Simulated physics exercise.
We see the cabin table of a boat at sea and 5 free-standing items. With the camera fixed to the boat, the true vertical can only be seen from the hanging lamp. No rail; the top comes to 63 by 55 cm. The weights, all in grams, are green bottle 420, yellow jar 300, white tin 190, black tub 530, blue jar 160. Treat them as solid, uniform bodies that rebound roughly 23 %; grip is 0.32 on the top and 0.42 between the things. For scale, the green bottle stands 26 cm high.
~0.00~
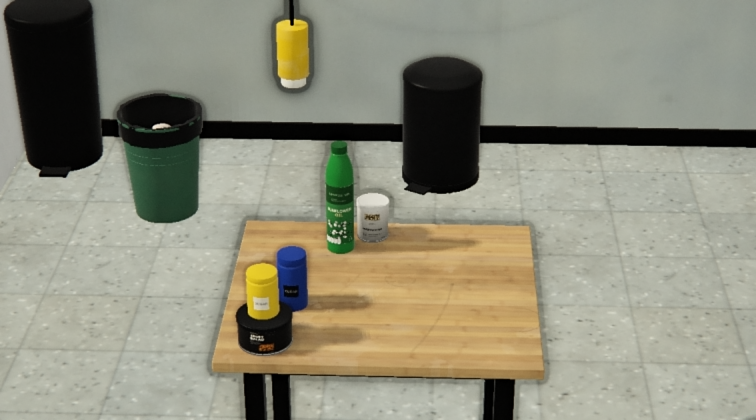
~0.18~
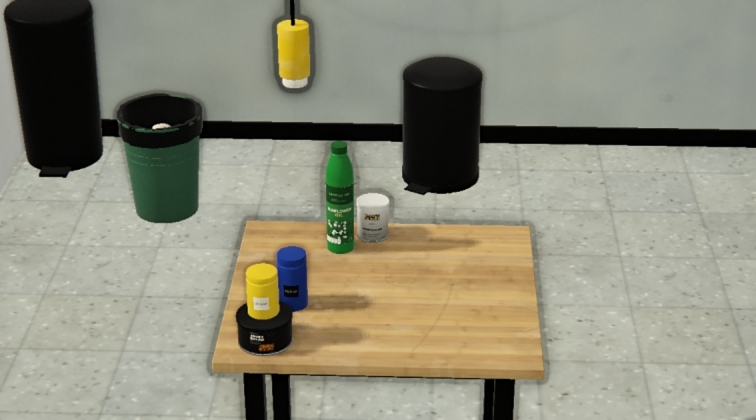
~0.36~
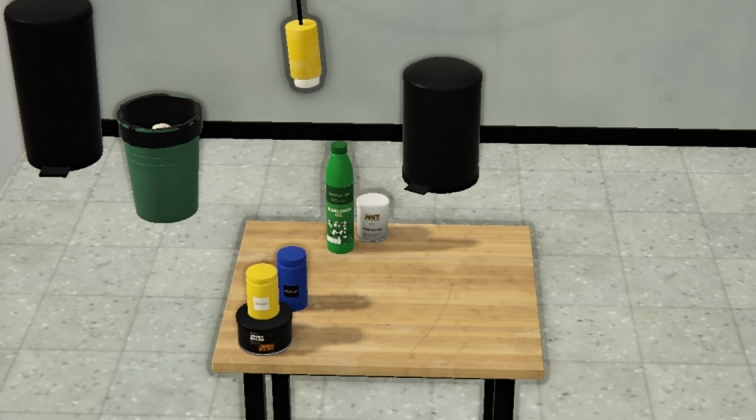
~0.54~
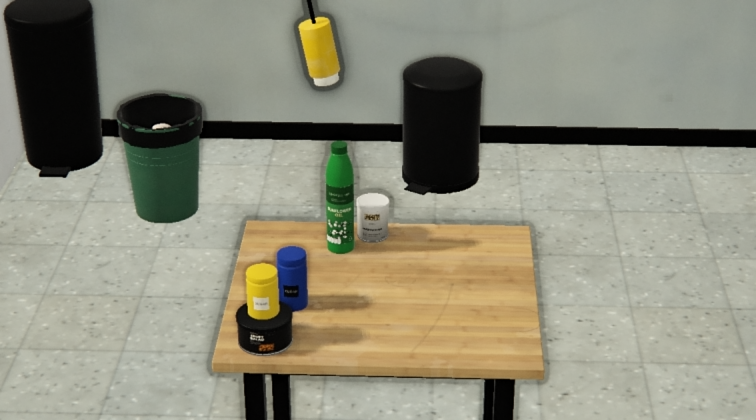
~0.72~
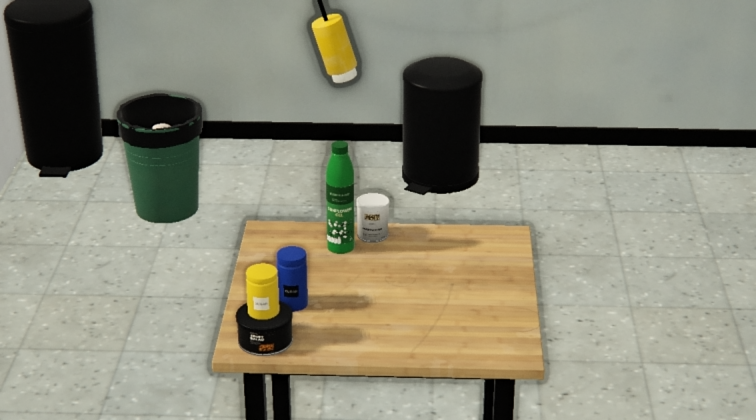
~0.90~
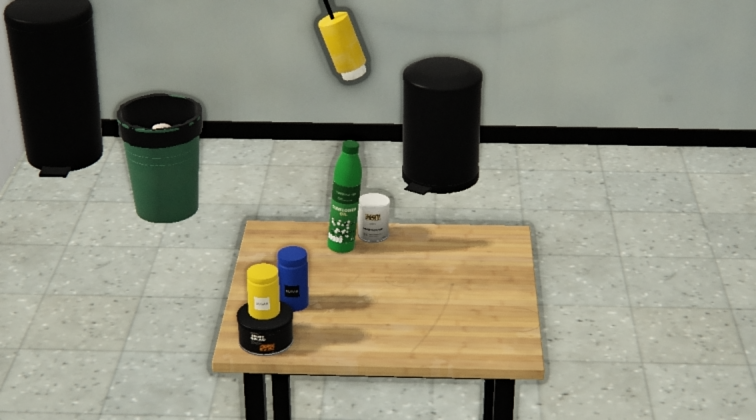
A wooden table holds five containers as a hanging yellow lamp swings right and the green bottle tilts.
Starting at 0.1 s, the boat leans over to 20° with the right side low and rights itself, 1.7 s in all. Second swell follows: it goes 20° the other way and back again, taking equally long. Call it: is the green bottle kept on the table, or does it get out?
Kept on the table.
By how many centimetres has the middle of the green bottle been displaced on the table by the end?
Roughly 28 cm.
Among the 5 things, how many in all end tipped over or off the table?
That gives 1.
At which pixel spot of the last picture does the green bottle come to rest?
Around (455, 249).
After 1.10 s, boat heeled 19°, right side down; green bottle 40° off its base near (380, 202); white tin moved 2 cm; yellow jar moved 2 cm.
After 1.30 s, boat heeled 13°, right side down; green bottle on its side near (439, 242); white tin moved 7 cm; blue jar moved 3 cm.
After 2.80 s, boat heeled 19°, left side down; green bottle on its side near (463, 254); white tin moved 7 cm; blue jar moved 2 cm.
In the end (4.4 s), toppled on the table, green bottle; not toppled but over 5 cm from the start, white tin; the other 3 under 5 cm from the start. In the last view, green bottle near (455, 249).
